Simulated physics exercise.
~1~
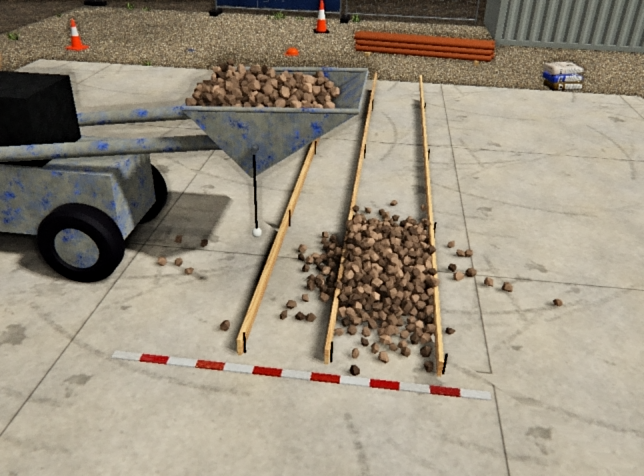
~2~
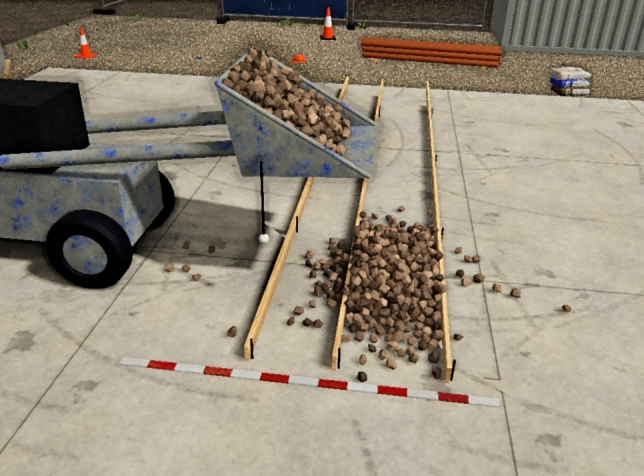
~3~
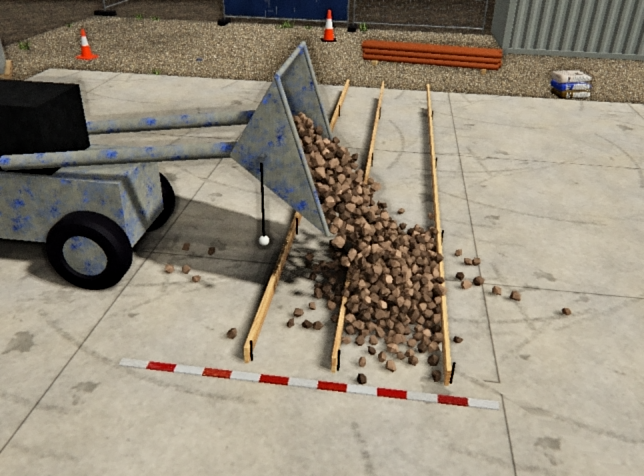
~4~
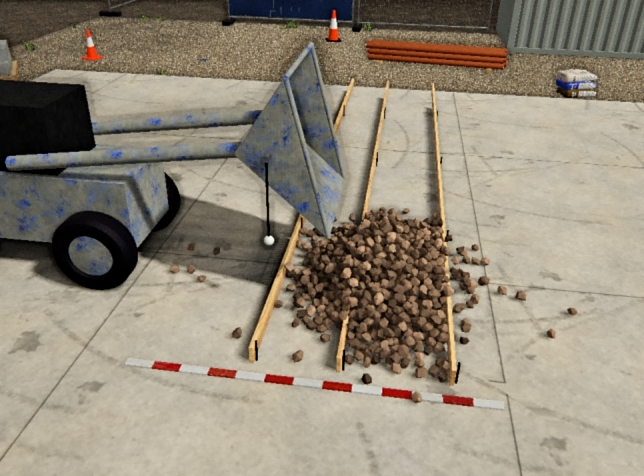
A blue-grey loader tips its bucket, pouring brown stones onto the pile between the boards.
